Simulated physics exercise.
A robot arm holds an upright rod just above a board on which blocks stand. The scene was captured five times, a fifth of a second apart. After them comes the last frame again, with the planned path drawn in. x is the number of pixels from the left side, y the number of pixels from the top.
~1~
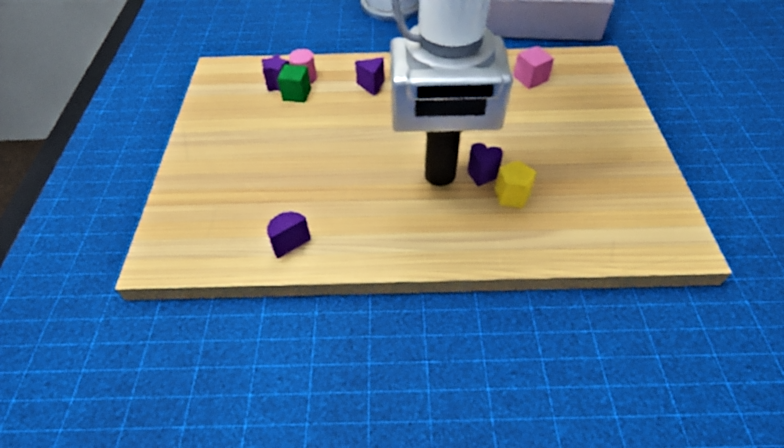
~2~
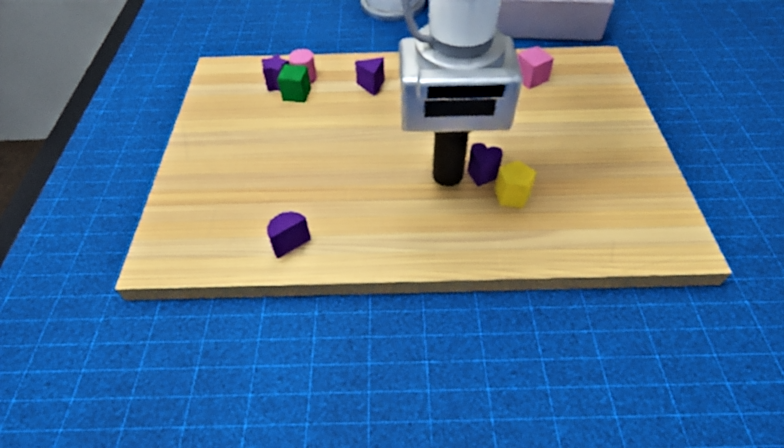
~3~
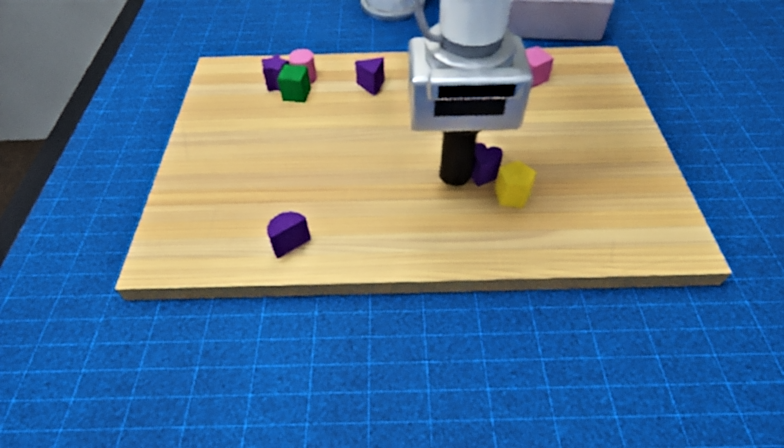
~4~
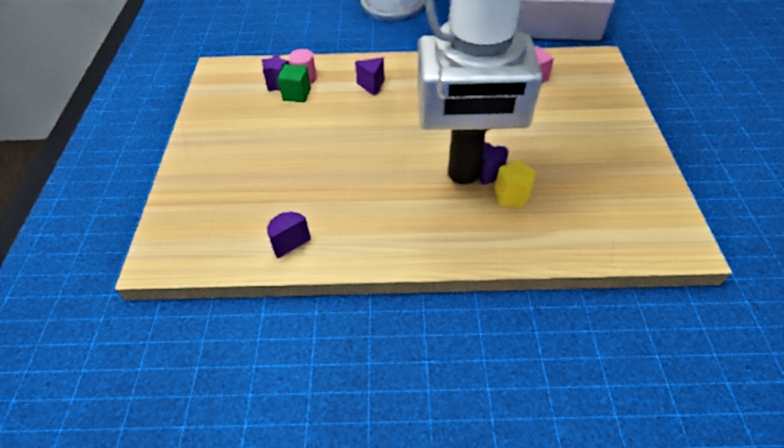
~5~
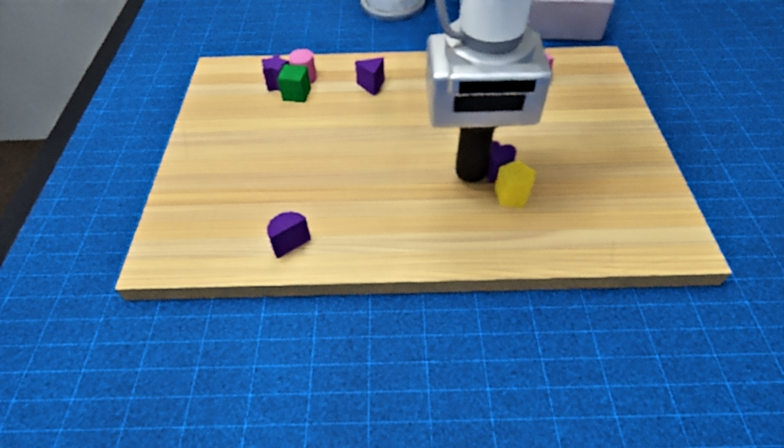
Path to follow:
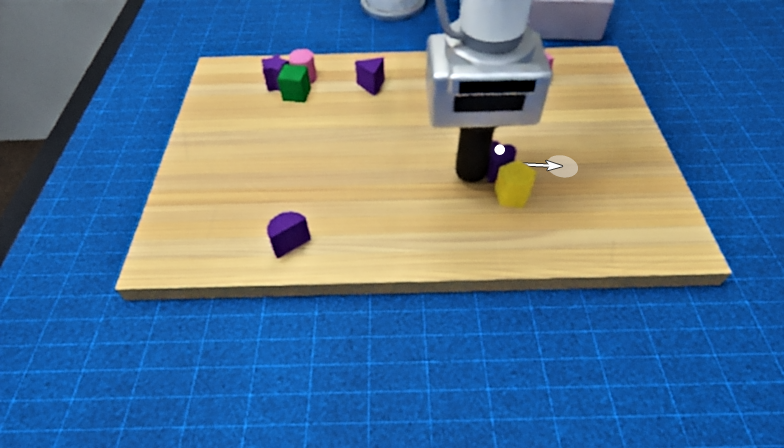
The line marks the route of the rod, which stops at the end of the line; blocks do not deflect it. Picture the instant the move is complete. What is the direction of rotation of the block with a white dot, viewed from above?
Its rotation is counterclockwise.
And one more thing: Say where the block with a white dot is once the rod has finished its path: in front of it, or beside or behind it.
I predict the rod still has it in front.
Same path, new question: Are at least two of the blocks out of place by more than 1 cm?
My answer is no.
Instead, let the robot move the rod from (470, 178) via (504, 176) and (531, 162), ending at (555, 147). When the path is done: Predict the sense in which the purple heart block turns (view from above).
In a top view, it turns clockwise.
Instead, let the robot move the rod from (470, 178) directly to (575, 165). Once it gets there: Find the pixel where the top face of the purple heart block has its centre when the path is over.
Around pixel (607, 135).
Path on the board, from (470, 178) over (498, 167) and (529, 165) to (562, 166); the dot is on the purple heart block.
The first path, step by step. One third of the way, rod at (499, 160); purple heart block at (530, 142), turned 20° clockwise.
Two thirds of the way, rod at (532, 158); purple heart block at (562, 137).
At the end, rod at (565, 159); purple heart block at (594, 135), turned 20° anticlockwise; yellow pentagon in place.
